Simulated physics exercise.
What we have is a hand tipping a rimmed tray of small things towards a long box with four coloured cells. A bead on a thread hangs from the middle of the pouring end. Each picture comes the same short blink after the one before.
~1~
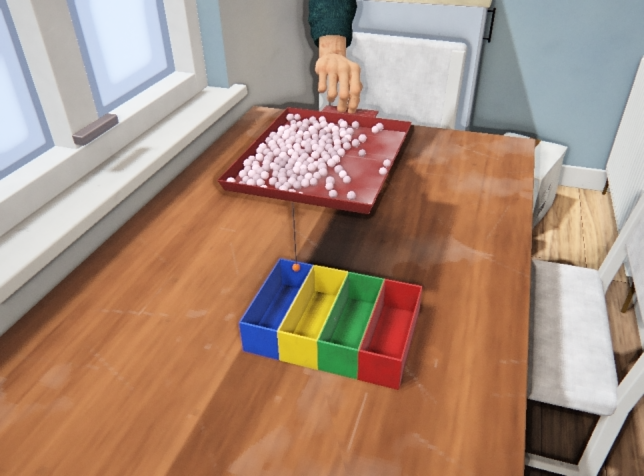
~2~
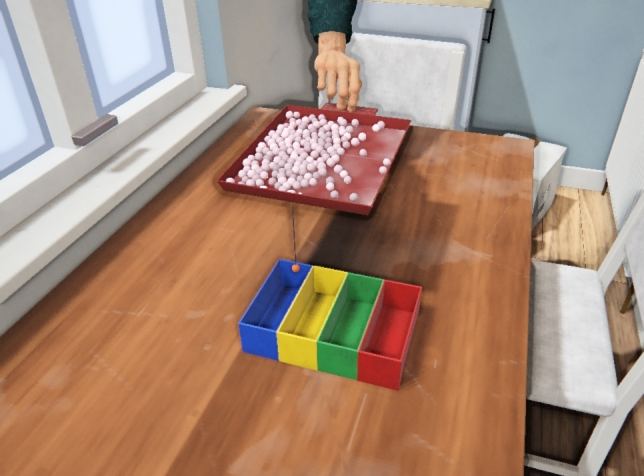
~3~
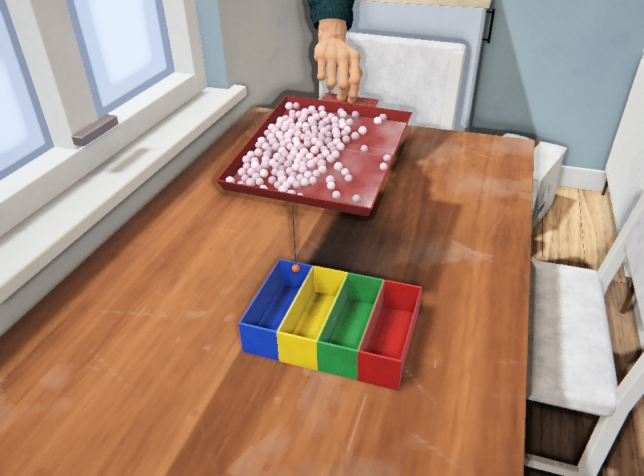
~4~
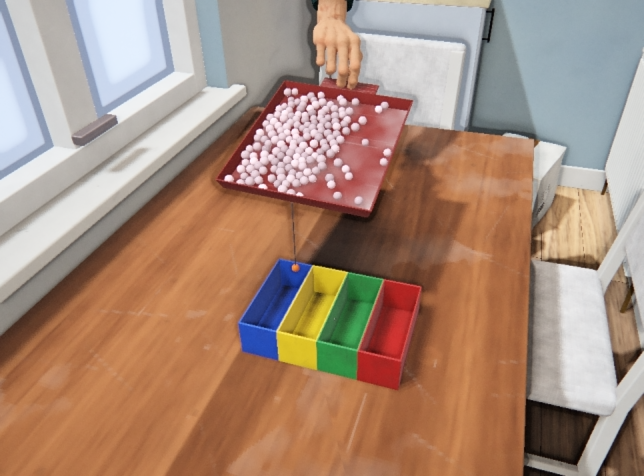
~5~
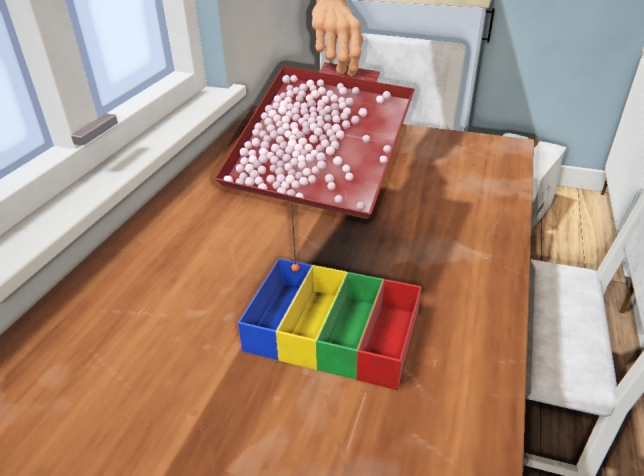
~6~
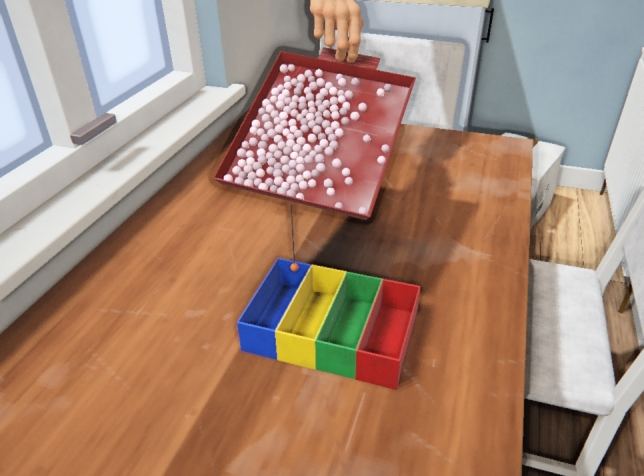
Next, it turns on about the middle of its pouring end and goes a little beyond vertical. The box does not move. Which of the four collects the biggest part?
The green one ends fullest.
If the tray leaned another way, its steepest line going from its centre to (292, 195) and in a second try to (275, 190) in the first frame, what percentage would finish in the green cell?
Near 10 % and 0 %.
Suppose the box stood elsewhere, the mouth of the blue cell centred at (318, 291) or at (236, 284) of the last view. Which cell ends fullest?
The first try: Yellow. The second: That red cell.
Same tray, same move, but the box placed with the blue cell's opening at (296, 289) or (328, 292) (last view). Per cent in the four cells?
About 80 and 70 per cent.
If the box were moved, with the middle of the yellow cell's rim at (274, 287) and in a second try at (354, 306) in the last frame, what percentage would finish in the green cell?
In turn 20 and 10 in a hundred.
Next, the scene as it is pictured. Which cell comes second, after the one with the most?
Next in line is yellow.
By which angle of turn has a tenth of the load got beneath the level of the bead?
Around 65° of tilt.
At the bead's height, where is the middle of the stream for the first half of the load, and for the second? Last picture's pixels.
At about (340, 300), then at (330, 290).
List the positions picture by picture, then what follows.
The first frame shows corners of the pouring end (223, 179) and (369, 202), level; middle of the load (303, 153), sugar pearls; bead on its thread (296, 267); blue cell (260, 338); yellow cell (298, 348); green cell (338, 357); red cell (379, 367).
The second frame shows corners of the pouring end (222, 179) and (368, 203), level; middle of the load (302, 152).
The third frame shows corners of the pouring end (222, 178) and (368, 205), tipped barely, lowest at the right corner; middle of the load (302, 148).
The fourth frame shows corners of the pouring end (221, 177) and (368, 207), tipped a little, lowest at the right corner; middle of the load (301, 141).
The fifth frame shows corners of the pouring end (221, 176) and (368, 210), tipped clearly, lowest at the right corner; middle of the load (300, 136), roughly a quarter on the move.
The sixth frame shows corners of the pouring end (219, 176) and (367, 212), tipped clearly, lowest at the right corner; middle of the load (298, 134), almost all on the move; blue cell (258, 338); yellow cell (296, 347); green cell (336, 357); red cell (377, 367).
Just after the last frame, tray tipped steeply; roughly half on the tray; about a tenth in the green cell; about a tenth in the yellow cell; about a tenth in the blue cell; just a few in the red cell; roughly a third falling or outside the box.
A moment on, tray tipped past a quarter turn; roughly a third in the green cell; roughly a quarter in the yellow cell; about a tenth in the blue cell; about a tenth in the red cell; about a tenth falling or outside the box.
Further on, tray tipped past a quarter turn; roughly a third in the green cell; roughly a quarter in the yellow cell; about a tenth in the blue cell; about a tenth in the red cell; about a tenth falling or outside the box.
When it is over, tray tipped past a quarter turn; roughly a third in the green cell; roughly a quarter in the yellow cell; about a tenth in the blue cell; about a tenth in the red cell; about a tenth outside the box.
